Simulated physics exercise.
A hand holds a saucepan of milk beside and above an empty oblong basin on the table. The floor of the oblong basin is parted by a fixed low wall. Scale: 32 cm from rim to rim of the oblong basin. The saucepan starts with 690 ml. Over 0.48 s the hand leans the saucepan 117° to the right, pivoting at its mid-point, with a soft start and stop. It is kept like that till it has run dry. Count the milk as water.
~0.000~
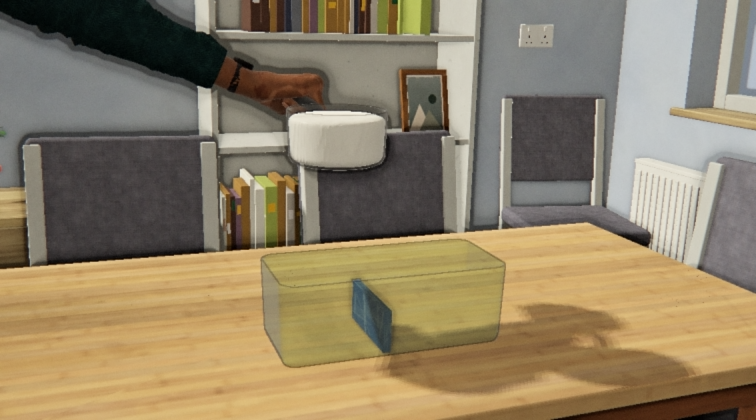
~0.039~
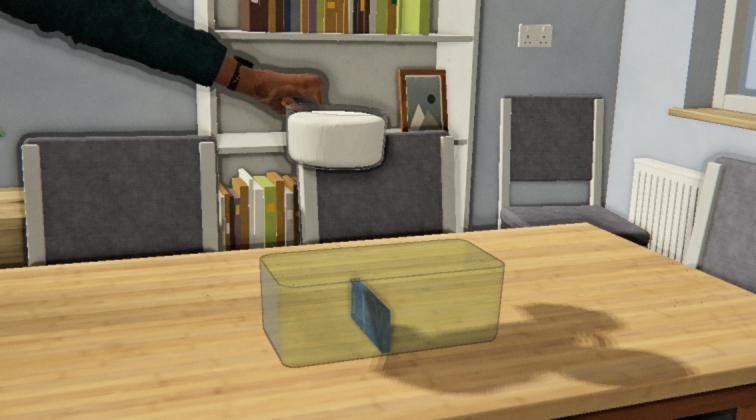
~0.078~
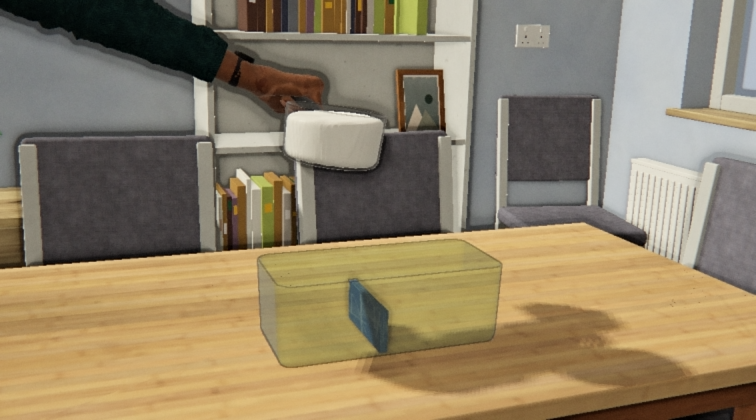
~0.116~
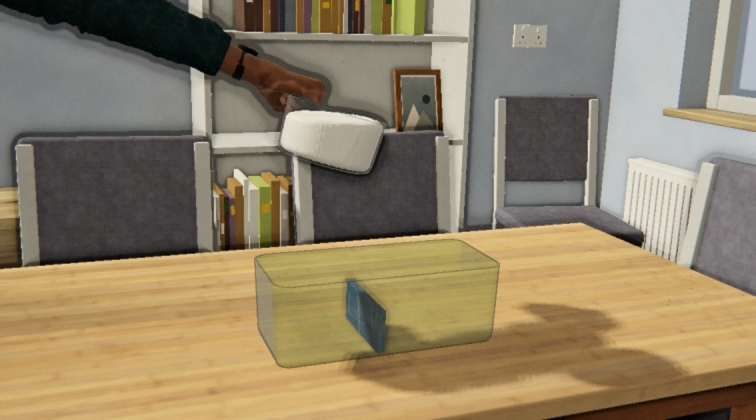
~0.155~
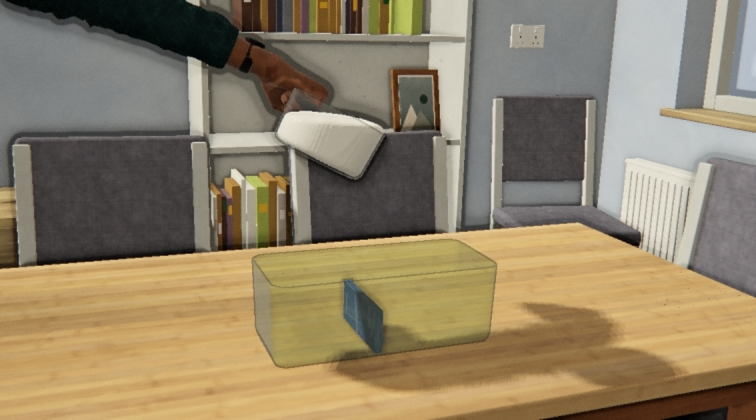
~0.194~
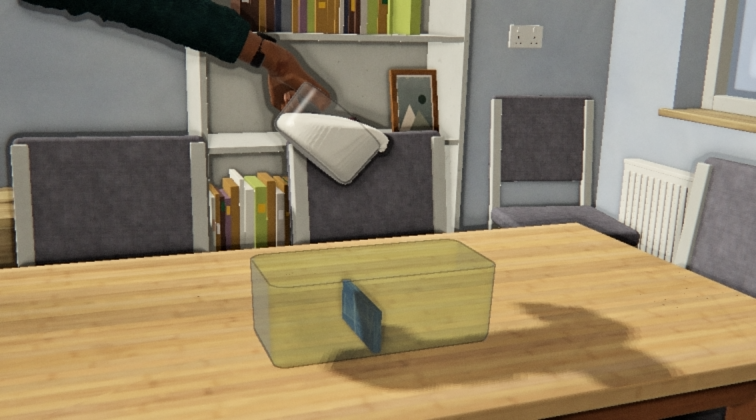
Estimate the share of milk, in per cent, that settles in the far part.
About 89 per cent.
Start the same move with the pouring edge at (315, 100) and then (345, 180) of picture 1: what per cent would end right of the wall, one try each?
In turn about 15 and 30 per cent.
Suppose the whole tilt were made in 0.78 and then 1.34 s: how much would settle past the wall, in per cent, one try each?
First 95, then 95 per cent.
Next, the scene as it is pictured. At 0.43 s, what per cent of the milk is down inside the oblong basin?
Near 32 in a hundred.
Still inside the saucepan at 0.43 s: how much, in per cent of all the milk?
Some 12 per cent.
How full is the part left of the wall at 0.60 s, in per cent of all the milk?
About 3 per cent.
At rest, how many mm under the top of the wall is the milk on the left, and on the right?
Some 58 mm on the left and 34 mm on the right.
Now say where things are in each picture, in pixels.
In the first frame, it leans 0°; its right rim is at (384, 110); the milk meets the walls at (289, 118) and (381, 116); the oblong basin's rim runs from (270, 272) to (486, 253); the wall's top is at (371, 296).
In the second frame, it leans 2°; its right rim is at (383, 112); the milk meets the walls at (289, 118) and (380, 117).
In the third frame, it leans 7°; its right rim is at (382, 117); the milk meets the walls at (288, 116) and (379, 118).
In the fourth frame, it leans 16°; its right rim is at (381, 124); the milk meets the walls at (287, 116) and (379, 121).
In the fifth frame, it leans 28°; its right rim is at (379, 135); the milk meets the walls at (283, 119) and (376, 127); 2 per cent is over the edge.
In the sixth frame, it leans 41°; its right rim is at (375, 147); the milk meets the walls at (282, 116) and (364, 131); 8 per cent is over the edge.
After 0.43 s the tilt is 114° and 12 per cent is still to pour, 0 is left of the wall and 31 right of it.
After 0.60 s the tilt is 117° and 1 per cent is still to pour, 3 is left of the wall and 84 right of it.
After 0.78 s the tilt is 117° and 0 per cent is still to pour, 7 is left of the wall and 89 right of it.
After 0.98 s the tilt is 117° and 0 per cent is still to pour, 8 is left of the wall and 89 right of it.
In the end 8 per cent lies left of the wall, 89 right of it and 3 outside.
